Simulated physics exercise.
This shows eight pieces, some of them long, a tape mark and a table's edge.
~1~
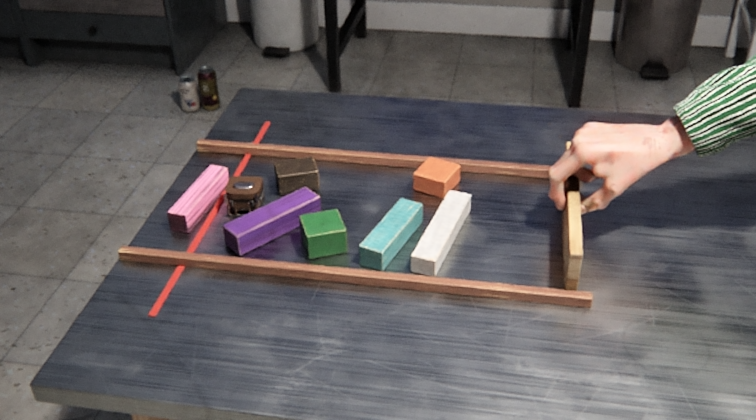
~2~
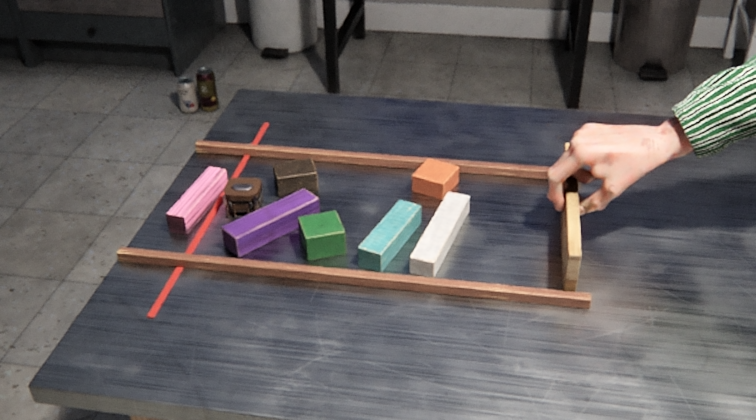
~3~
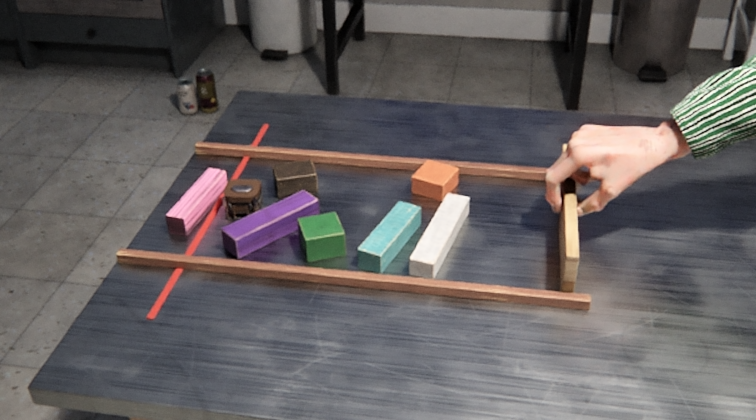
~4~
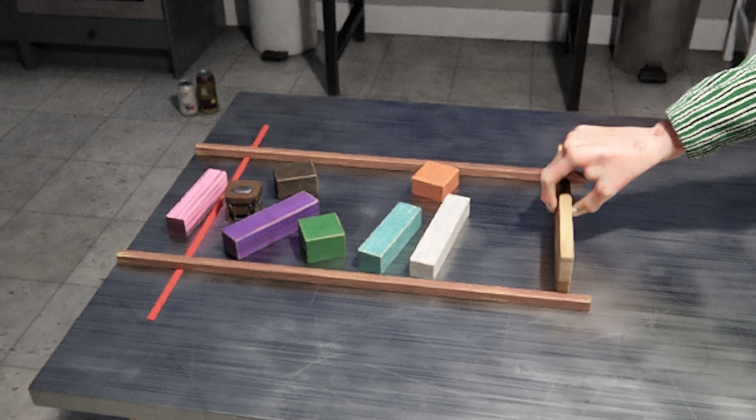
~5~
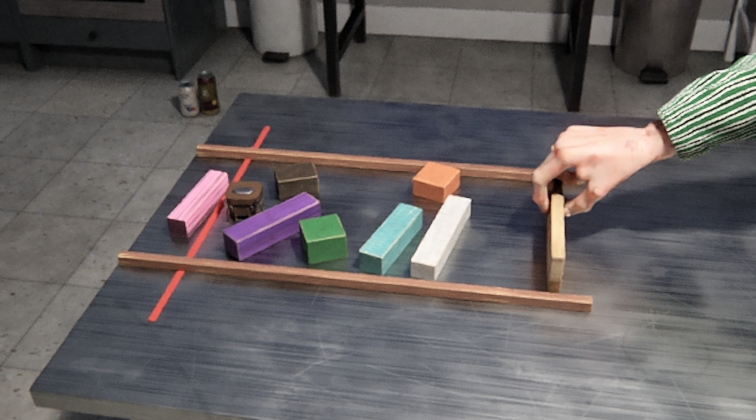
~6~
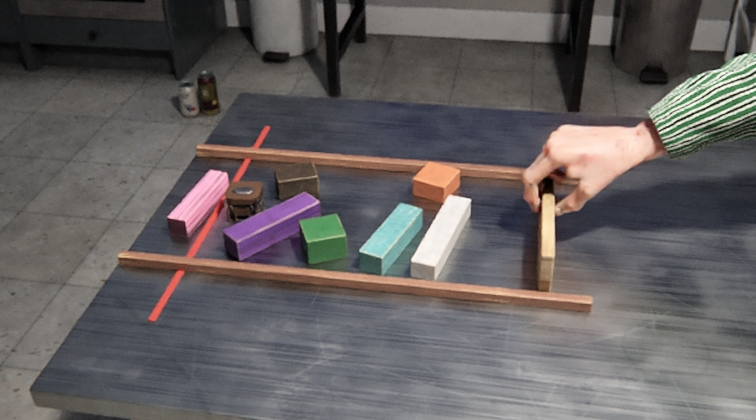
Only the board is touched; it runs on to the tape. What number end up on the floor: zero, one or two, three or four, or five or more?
In the end the number that fall off is three or four.
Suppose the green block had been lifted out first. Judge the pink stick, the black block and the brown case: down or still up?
The pink stick drops off; the black block survives; the brown case tumbles off.
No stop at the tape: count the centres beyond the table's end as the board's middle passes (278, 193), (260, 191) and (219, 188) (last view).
It would be 0, 1 and 4.
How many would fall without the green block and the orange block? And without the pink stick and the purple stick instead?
First 2, then 2.
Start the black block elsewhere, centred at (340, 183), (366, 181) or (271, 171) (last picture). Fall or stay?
In that order, it holds on; holds on; holds on.
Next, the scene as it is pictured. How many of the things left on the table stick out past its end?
It comes to 1.
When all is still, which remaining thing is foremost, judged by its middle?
It is the black block.
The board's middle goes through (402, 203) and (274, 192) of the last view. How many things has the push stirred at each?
At the one place 4, at the other 8.
A little later, none off yet; pink stick at rest near (200, 203); brown case at rest near (245, 201); purple stick at rest near (273, 225).
Next, none off yet; pink stick at rest near (200, 203); brown case moving near (241, 199); purple stick shifted a little near (253, 219).
Later still, none off yet; pink stick shifted a little near (157, 192); brown case shifted well along near (195, 183); purple stick shifted about its own width near (188, 206).
When it is over, the number that fall off is three or four; down, green block, purple stick, brown case and pink stick.
